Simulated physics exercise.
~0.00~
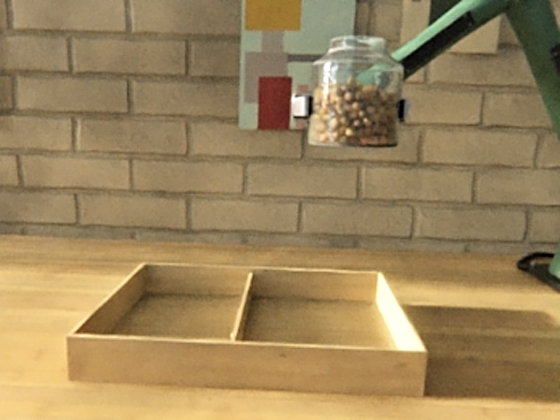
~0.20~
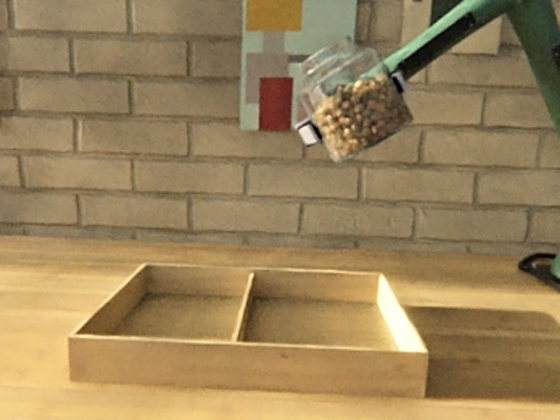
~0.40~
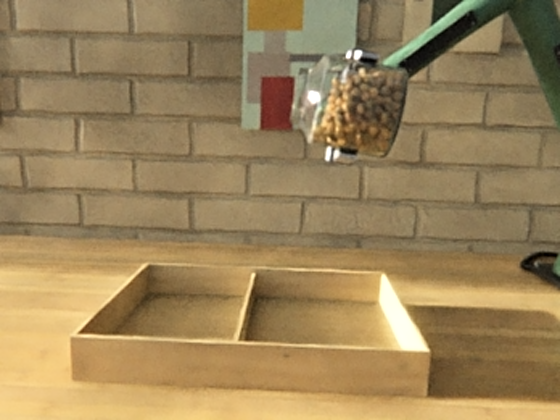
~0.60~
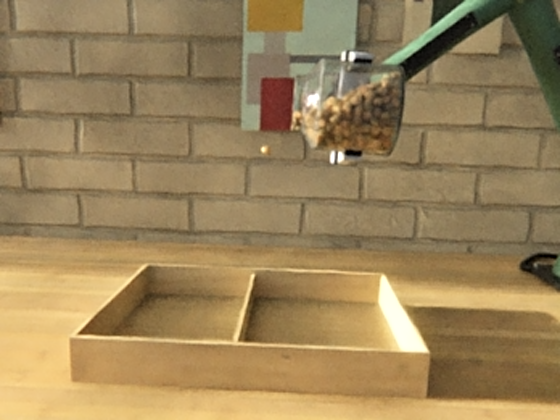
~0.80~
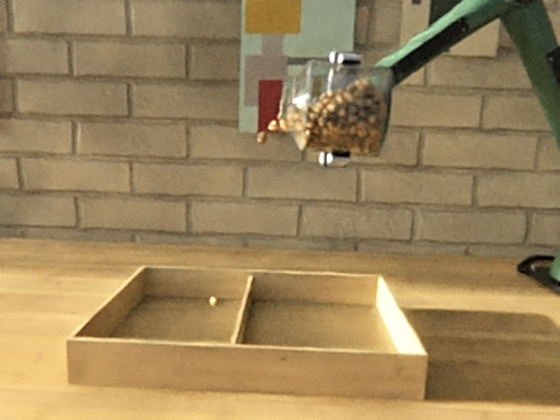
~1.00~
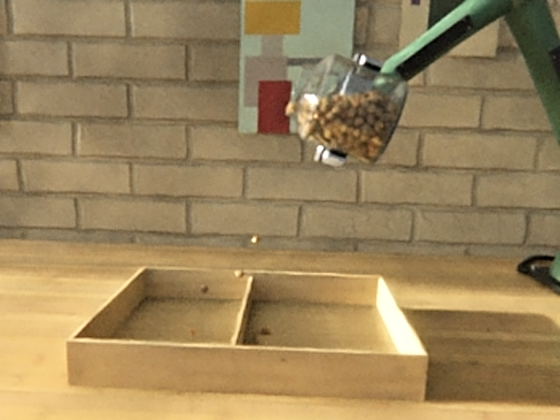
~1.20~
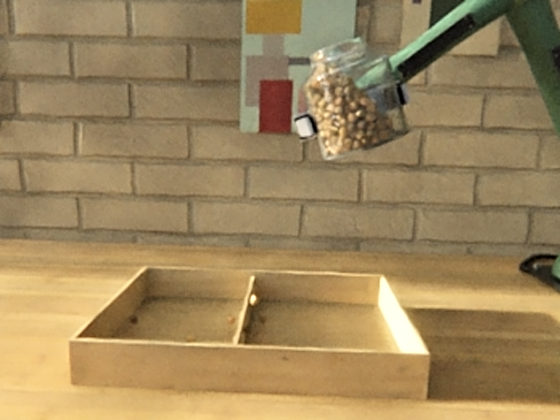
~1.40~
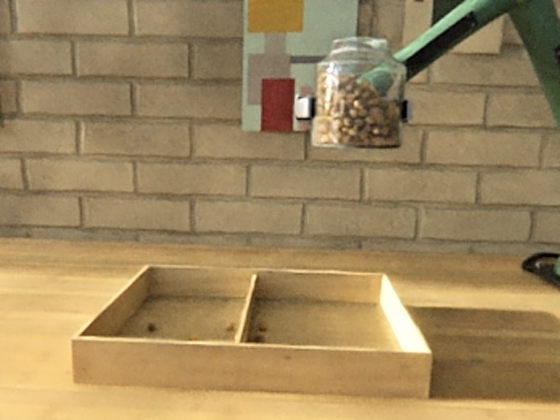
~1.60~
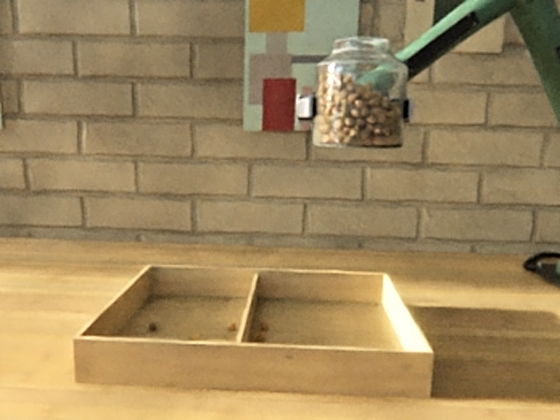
Glass jar of dried chickpeas tipping left in a green robotic arm, dropping a few into a divided wooden tray, then returning upright.
